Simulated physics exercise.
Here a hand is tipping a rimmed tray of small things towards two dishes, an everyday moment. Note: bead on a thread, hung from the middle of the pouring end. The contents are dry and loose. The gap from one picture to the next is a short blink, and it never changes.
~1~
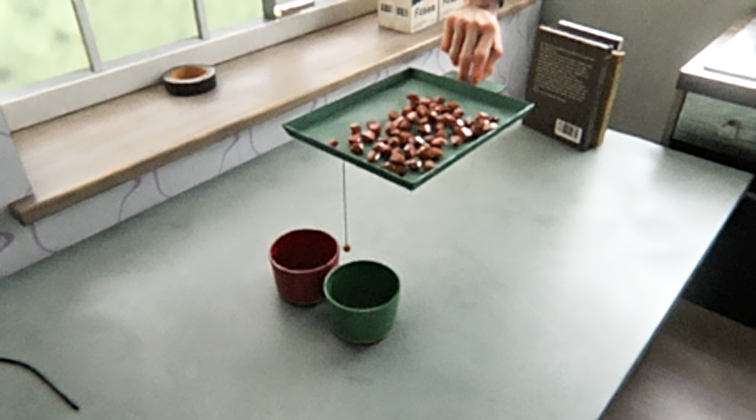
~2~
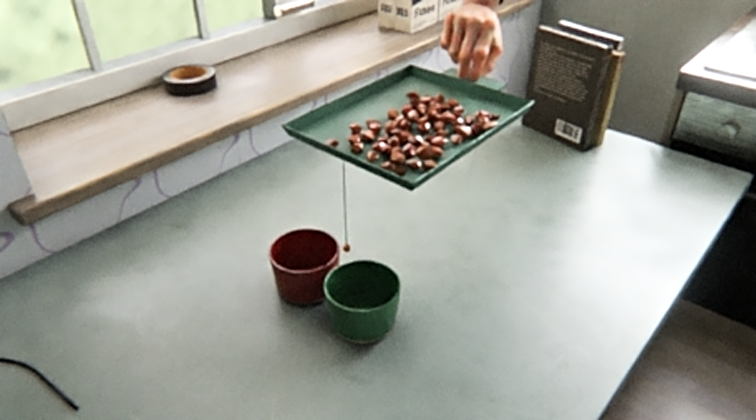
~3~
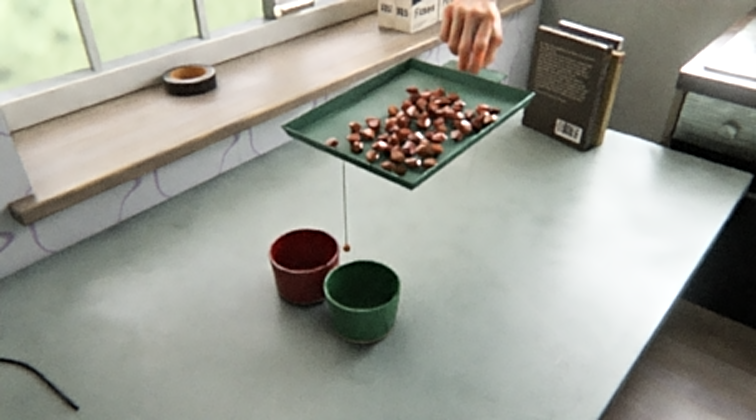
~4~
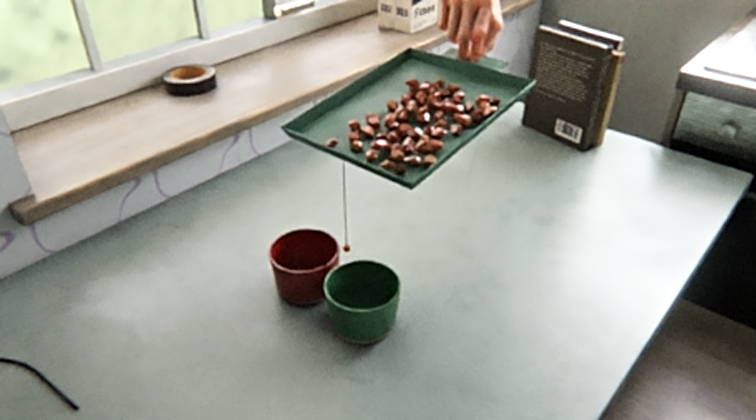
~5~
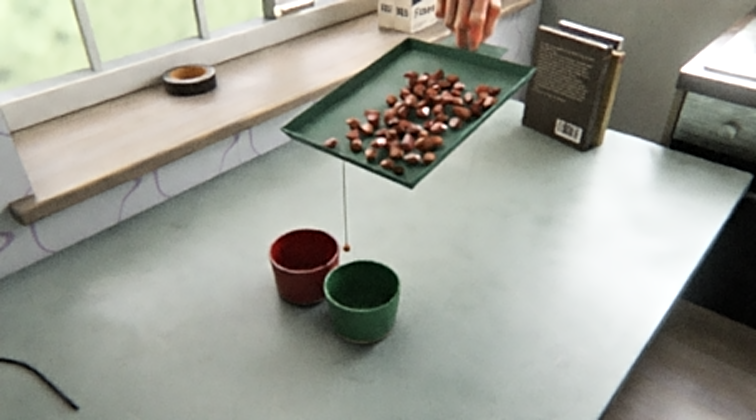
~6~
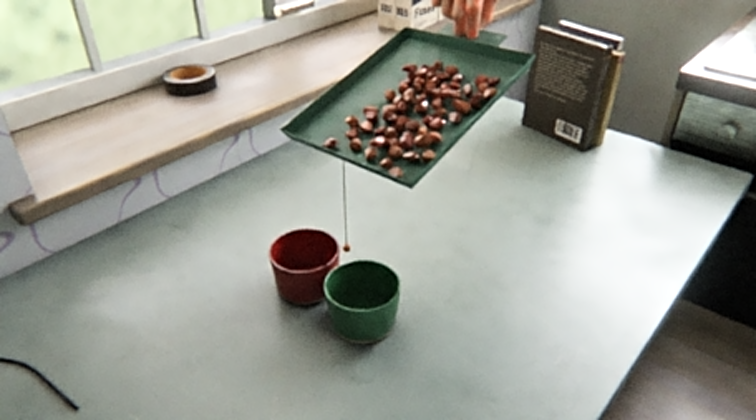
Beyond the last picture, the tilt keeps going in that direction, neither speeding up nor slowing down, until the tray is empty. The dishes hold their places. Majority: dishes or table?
Most is saved.
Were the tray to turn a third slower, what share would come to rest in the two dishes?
That works out at roughly 60 per cent.
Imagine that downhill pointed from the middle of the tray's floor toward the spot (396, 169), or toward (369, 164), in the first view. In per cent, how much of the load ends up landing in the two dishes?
About 40 % and 60 %.
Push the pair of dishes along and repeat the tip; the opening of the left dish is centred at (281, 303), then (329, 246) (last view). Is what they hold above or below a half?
For the two tries in order: Not as much as half, not as much as half.
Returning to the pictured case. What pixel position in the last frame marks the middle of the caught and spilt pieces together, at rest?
It settles centred around (308, 289).
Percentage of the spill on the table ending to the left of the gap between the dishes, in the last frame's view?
Roughly 80 %.
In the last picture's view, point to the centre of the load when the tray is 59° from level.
Roughly at (350, 143).
Just after the last frame, tray tipped steeply; almost all on the tray; about a tenth in the air.
A moment on, tray tipped right over; about a tenth on the tray; roughly a quarter in the right dish; roughly a quarter in the left dish; roughly a quarter outside both; roughly a quarter in the air.
Further on, tray tipped past a quarter turn; roughly a quarter in the right dish; roughly a third in the left dish; roughly a third outside both.
When it is over, tray tipped past a quarter turn; roughly a quarter in the right dish; roughly a third in the left dish; roughly a third outside both.
